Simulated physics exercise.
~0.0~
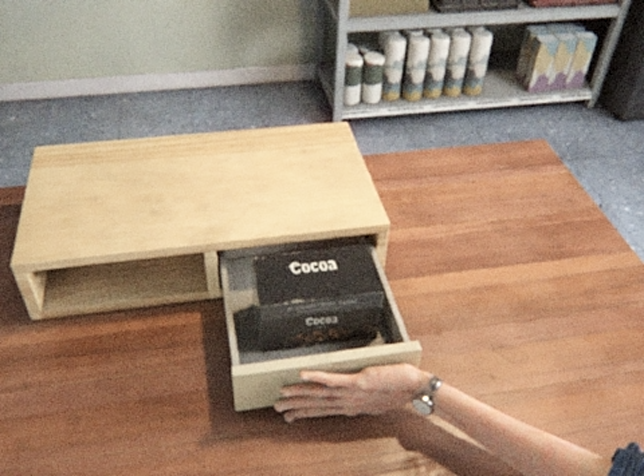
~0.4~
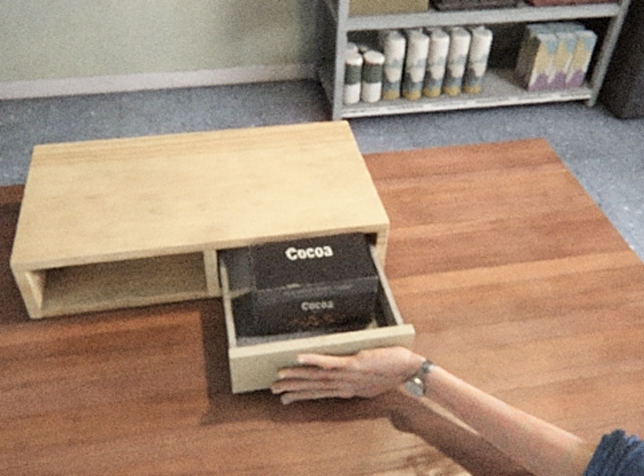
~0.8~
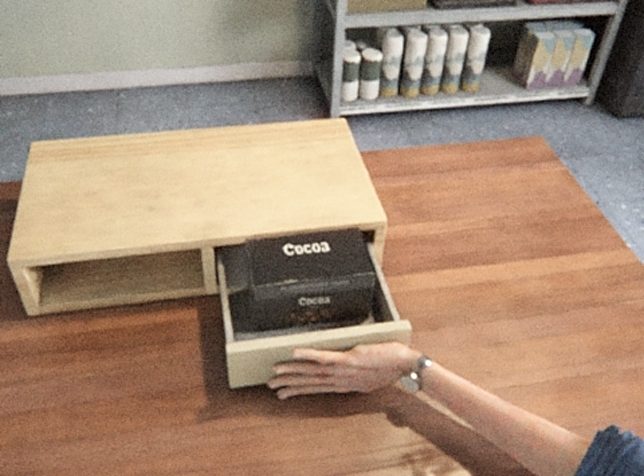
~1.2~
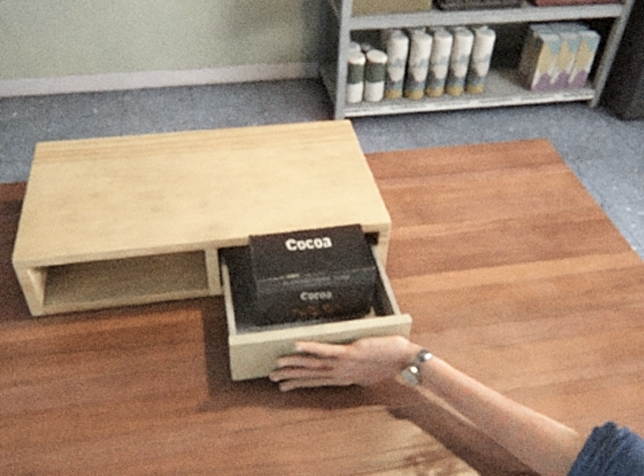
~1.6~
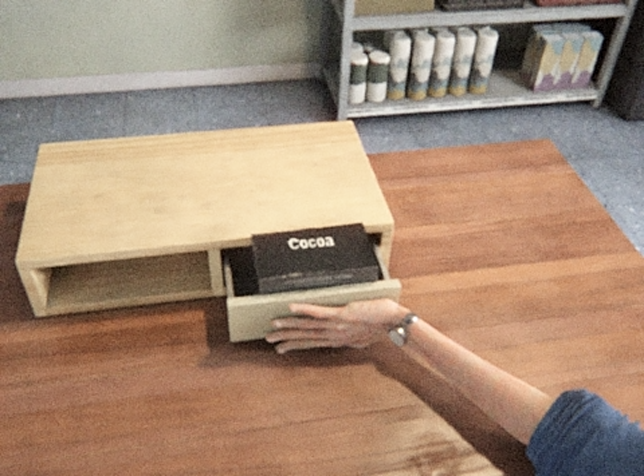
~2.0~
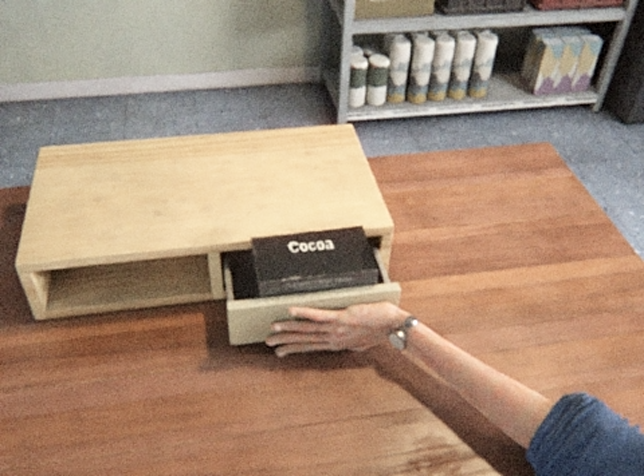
On a wooden table, a hand pushed the drawer of a pale wood chest inward, with a black cocoa box inside sticking up above its front. The drawer slid partway in, then stopped and stayed ajar, the hand still resting against it.
